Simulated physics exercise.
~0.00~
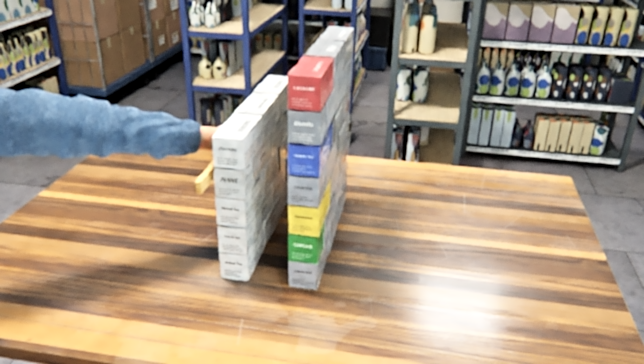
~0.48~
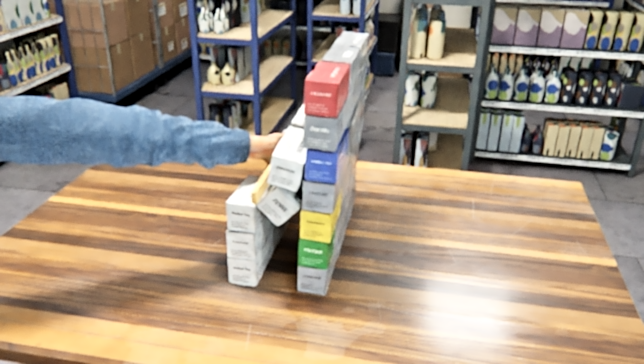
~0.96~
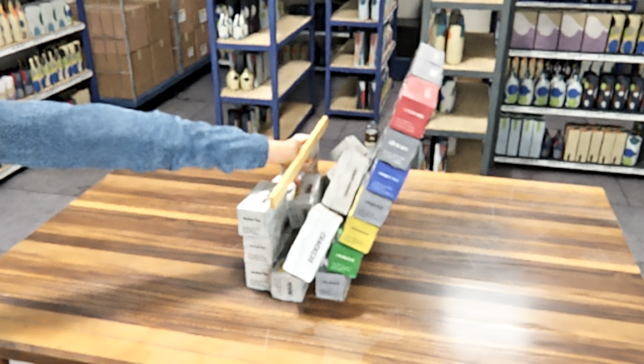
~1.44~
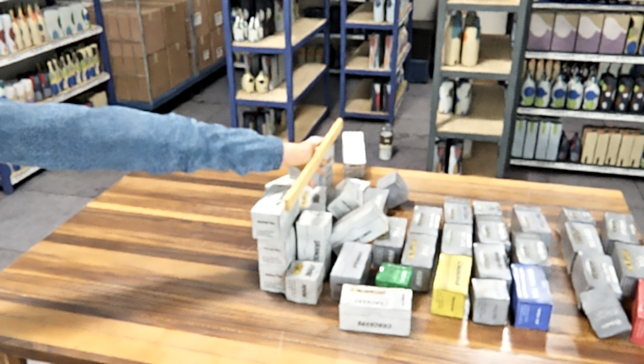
A hand pushes a batten into two stacks of small boxes, toppling most across the table.
